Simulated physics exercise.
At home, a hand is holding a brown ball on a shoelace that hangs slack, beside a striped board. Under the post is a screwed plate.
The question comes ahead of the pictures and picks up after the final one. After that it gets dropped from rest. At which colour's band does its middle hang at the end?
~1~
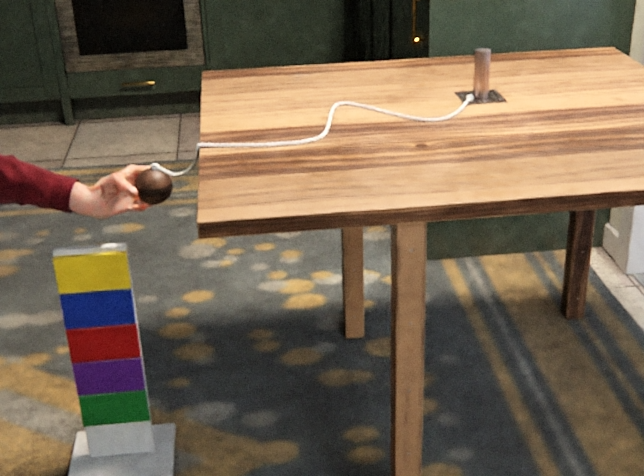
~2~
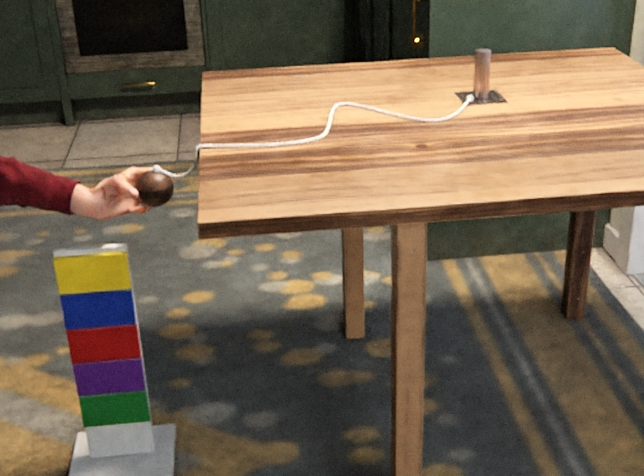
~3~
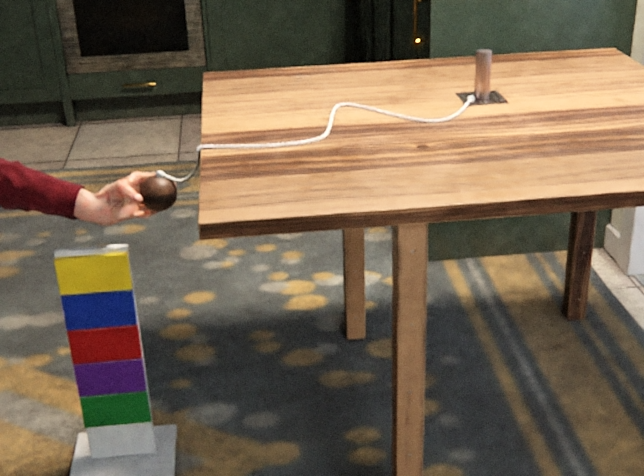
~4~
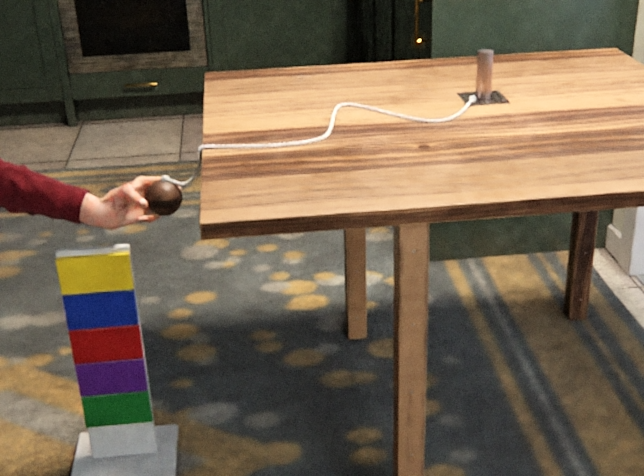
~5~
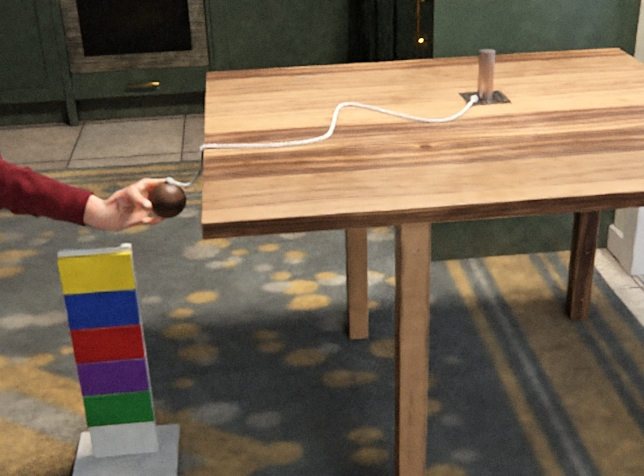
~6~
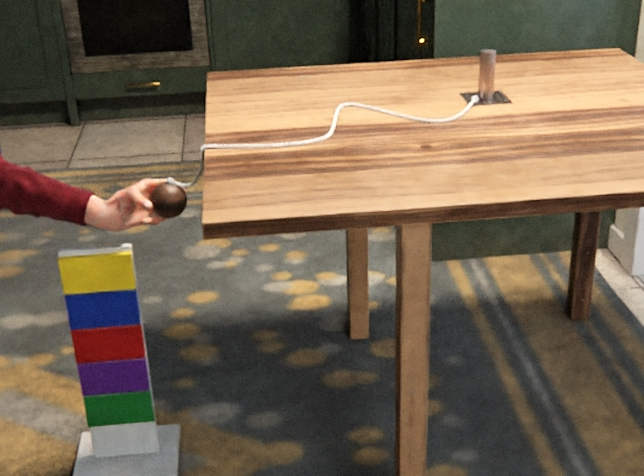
The red band.
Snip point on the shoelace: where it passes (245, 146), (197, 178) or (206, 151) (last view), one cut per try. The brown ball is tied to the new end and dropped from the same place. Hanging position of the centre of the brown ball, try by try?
So, going through them: (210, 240) first, (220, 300) next, (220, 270) last.
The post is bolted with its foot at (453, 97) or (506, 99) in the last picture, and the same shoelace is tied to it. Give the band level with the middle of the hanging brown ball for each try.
In turn, purple and then red.
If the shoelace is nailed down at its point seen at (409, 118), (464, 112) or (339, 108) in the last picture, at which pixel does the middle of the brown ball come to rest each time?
The three spots are (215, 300), (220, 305) and (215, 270), in that order.
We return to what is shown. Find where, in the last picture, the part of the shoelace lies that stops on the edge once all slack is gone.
That point sits at about (330, 134).
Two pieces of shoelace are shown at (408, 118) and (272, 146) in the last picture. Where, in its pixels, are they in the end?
Final positions are (367, 112) and (210, 199), in that order.
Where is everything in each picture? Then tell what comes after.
In the first picture, brown ball (154, 186); yellow (92, 274); blue (98, 310); red (104, 345); purple (109, 378); green (114, 410).
In the second picture, brown ball (155, 188); shoelace through (461, 110) (393, 115) (334, 109) (318, 138) (234, 146).
In the third picture, brown ball (159, 193).
In the fourth picture, brown ball (164, 198); shoelace through (463, 111) (396, 115) (336, 109) (321, 139) (236, 147).
In the fifth picture, brown ball (168, 200).
In the sixth picture, brown ball (169, 200); shoelace through (466, 111) (398, 115) (338, 109) (323, 139) (239, 146).
Early on, ball near (184, 317); level with blue.
Midway, ball near (239, 311); level with red.
Near the end, ball near (219, 323); level with red.
Finally, ball near (222, 323); level with red. Its middle rests at the red band.
